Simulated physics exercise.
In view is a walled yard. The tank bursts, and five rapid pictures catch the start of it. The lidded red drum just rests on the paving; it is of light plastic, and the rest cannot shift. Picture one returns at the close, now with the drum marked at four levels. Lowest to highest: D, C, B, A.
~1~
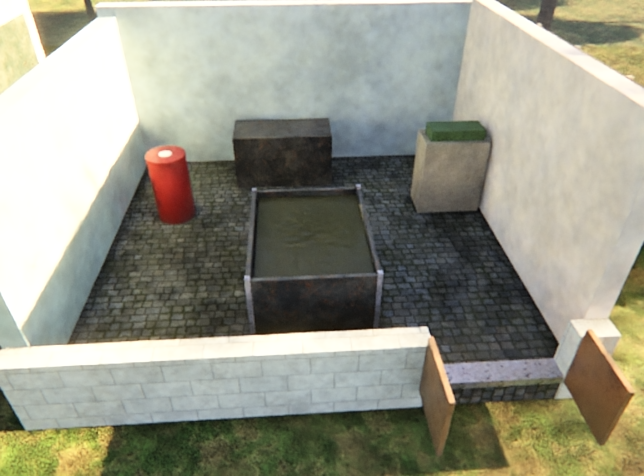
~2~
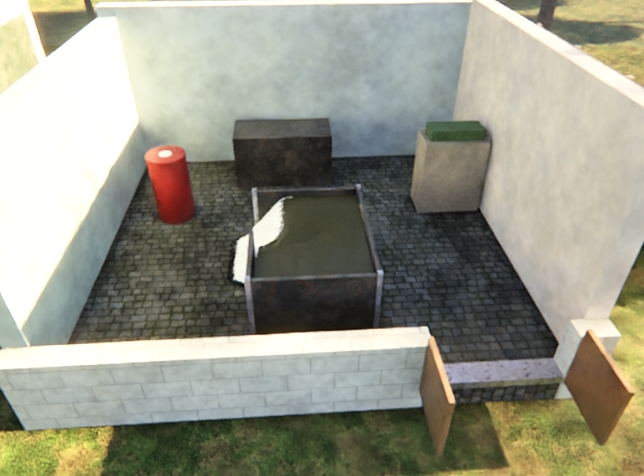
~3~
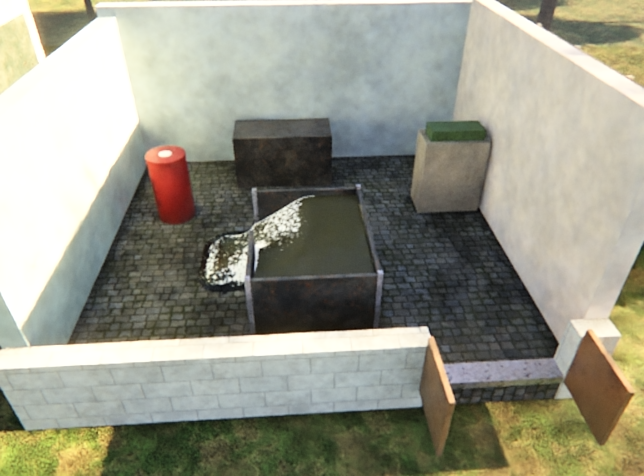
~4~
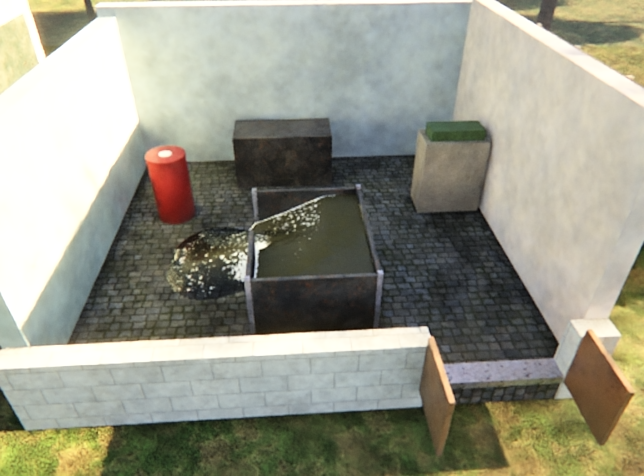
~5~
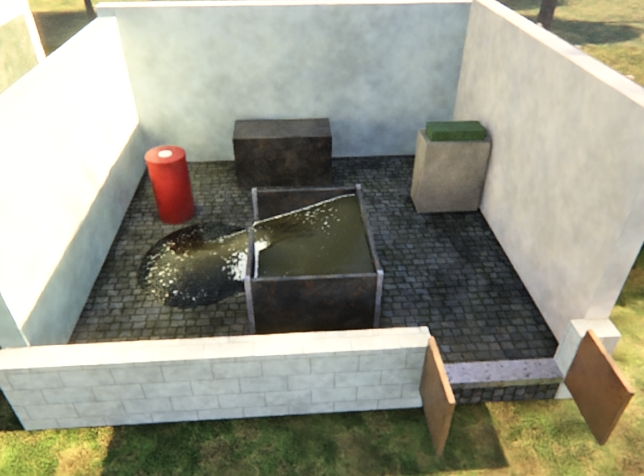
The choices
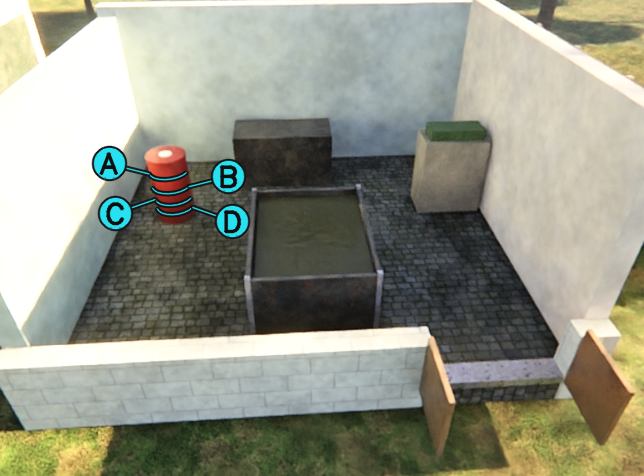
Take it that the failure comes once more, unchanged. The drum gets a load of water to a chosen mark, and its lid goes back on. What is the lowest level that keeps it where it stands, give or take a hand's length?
Go for C.
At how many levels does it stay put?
Three.
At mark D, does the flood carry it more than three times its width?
No, less.
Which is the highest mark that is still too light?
That would be D.
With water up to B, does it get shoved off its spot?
No, that is safe.
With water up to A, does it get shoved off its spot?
No, that is safe.
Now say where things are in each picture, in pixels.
In the first frame, lid of the red drum at (165, 154); tank full, its middle at (310, 234); open gate at (498, 327).
In the second frame, water covers 2 % of the ground, mostly out of sight from here.
In the third frame, 3 % of the ground wet, in view closest to the drum at (222, 237).
In the fourth frame, 6 % of the ground wet, in view closest to the drum at (193, 239).
In the fifth frame, lid of the red drum at (165, 154); 9 % of the ground wet, in view closest to the drum at (181, 232).
On the marked copy, A at (165, 179); B at (168, 193); C at (170, 205); D at (172, 214); from the bottom up D, C, B, A.
With A, it does not move.
With B, it does not move.
With C, it does not move.
With D, it is pushed about its own width away.
